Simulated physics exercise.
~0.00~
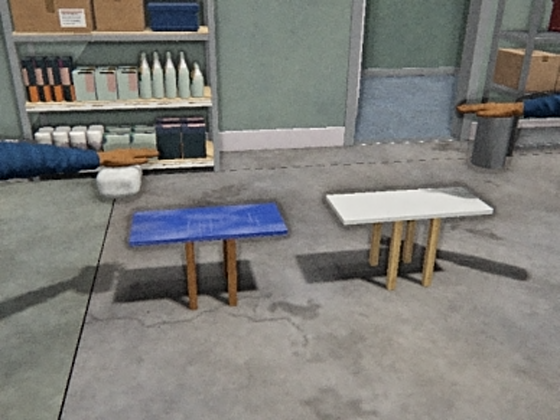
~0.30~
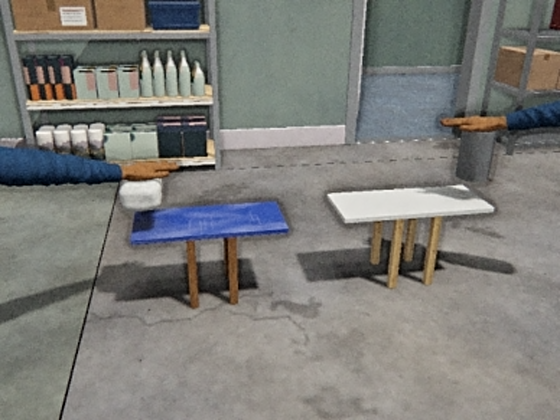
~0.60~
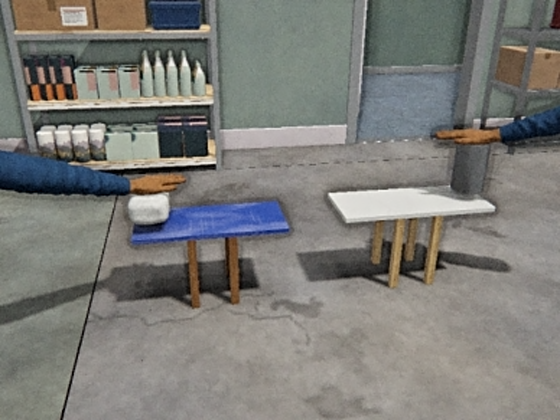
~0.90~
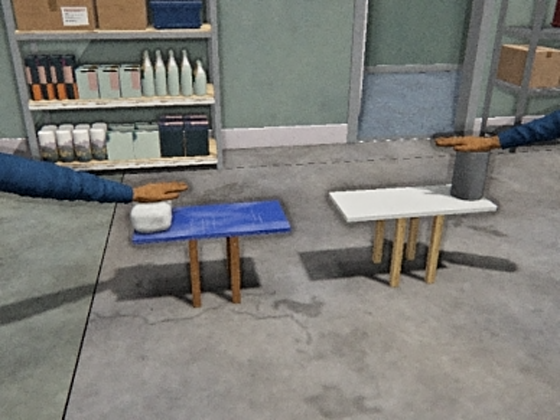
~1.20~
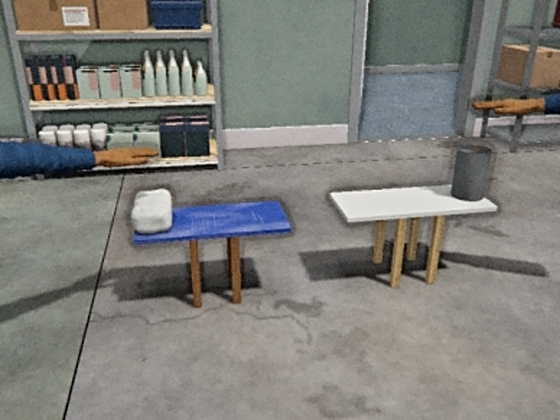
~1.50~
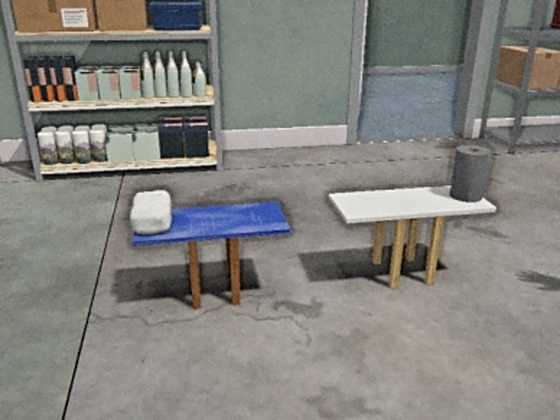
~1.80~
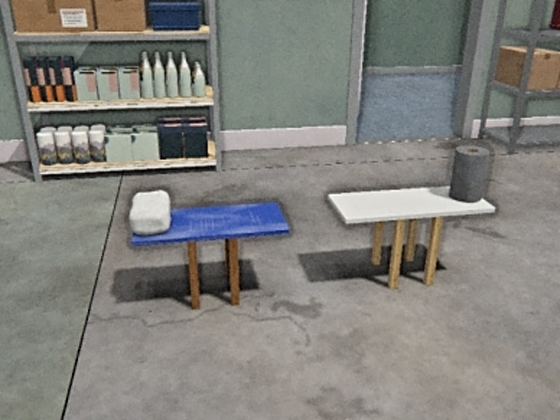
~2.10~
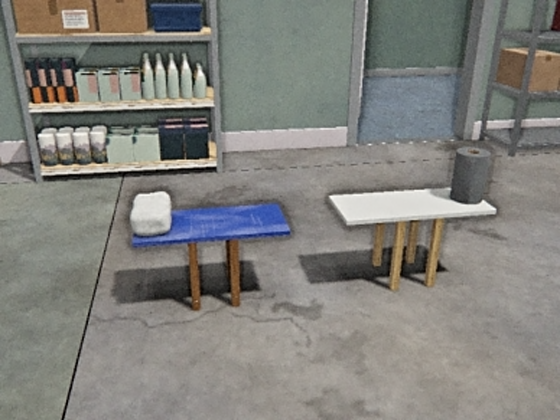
Two hands lowering a white cushion onto a blue small table and a grey roll onto a white trestle, both supports staying steady.
